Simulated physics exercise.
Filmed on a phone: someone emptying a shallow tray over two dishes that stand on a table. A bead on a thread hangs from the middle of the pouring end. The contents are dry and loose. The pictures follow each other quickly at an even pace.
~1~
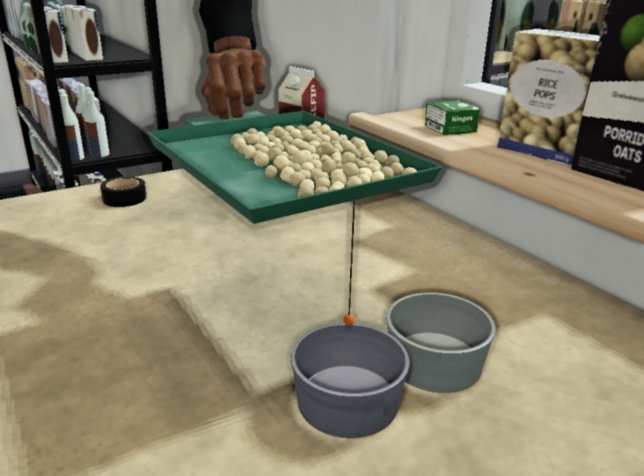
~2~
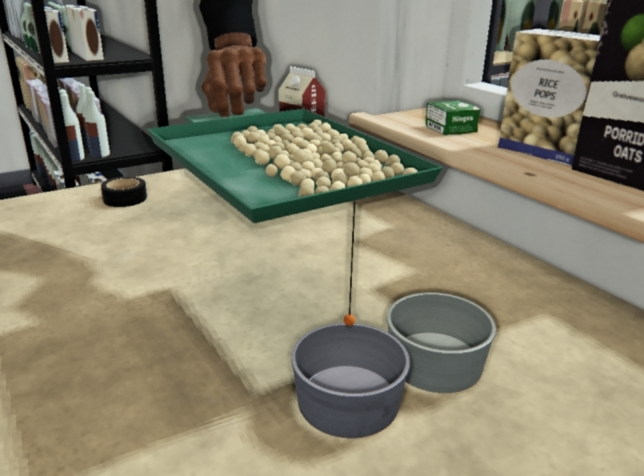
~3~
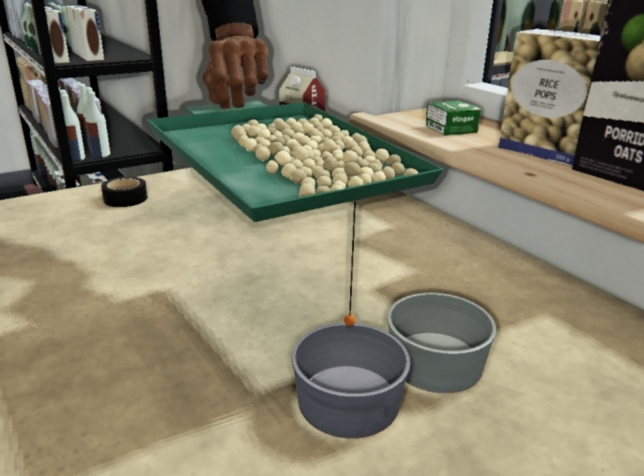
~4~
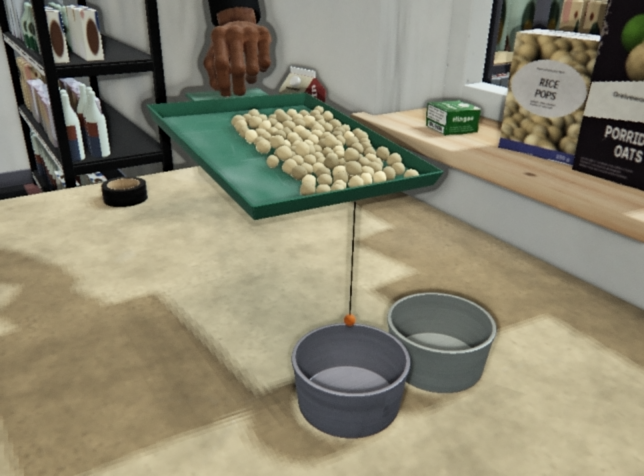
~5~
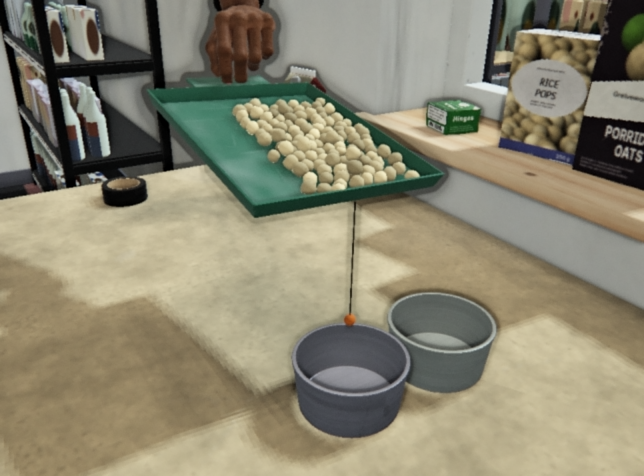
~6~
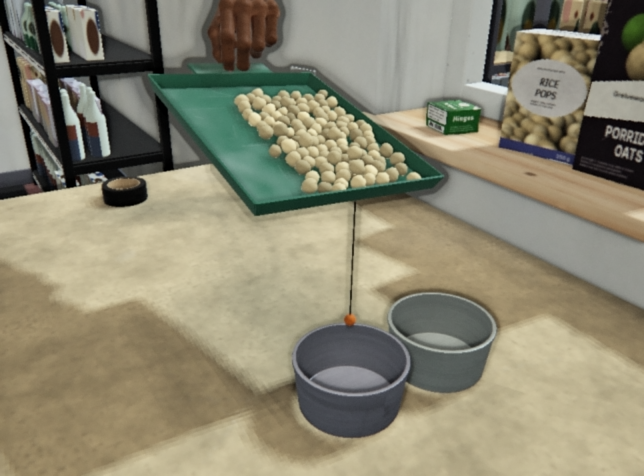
A green tray of round, pale nuts sits level above two grey dishes, then tilts gradually as a hand raises its far end.
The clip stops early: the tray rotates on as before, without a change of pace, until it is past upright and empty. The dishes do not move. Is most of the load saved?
Together they catch the larger part.
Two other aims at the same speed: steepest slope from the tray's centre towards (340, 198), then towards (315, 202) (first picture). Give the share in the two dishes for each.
The first gives 70 %, the second 40 %.
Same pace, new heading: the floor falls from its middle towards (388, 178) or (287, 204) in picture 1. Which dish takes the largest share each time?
One: The right dish. Two: Left.
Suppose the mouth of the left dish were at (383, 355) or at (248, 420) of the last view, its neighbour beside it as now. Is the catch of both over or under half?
In turn: Over half; not half.
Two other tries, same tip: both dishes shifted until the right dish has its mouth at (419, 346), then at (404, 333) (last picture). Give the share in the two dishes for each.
About 70 and 50 per cent.
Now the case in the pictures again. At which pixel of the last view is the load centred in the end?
Roughly at (429, 363).
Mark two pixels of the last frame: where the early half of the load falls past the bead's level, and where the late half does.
First near (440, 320), later near (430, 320).
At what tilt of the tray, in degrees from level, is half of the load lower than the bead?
Roughly 90°.
Shortly afterwards, tray tipped steeply; all but a few on the tray; only a few in the air.
Next, tray tipped past a quarter turn; only a few on the tray; near a quarter in the left dish; near half in the right dish; a little outside both; a little in the air.
Some moments later, tray tipped past a quarter turn; near a quarter in the left dish; near half in the right dish; near a quarter outside both.
In the end, tray tipped past a quarter turn; near a quarter in the left dish; near half in the right dish; near a quarter outside both.
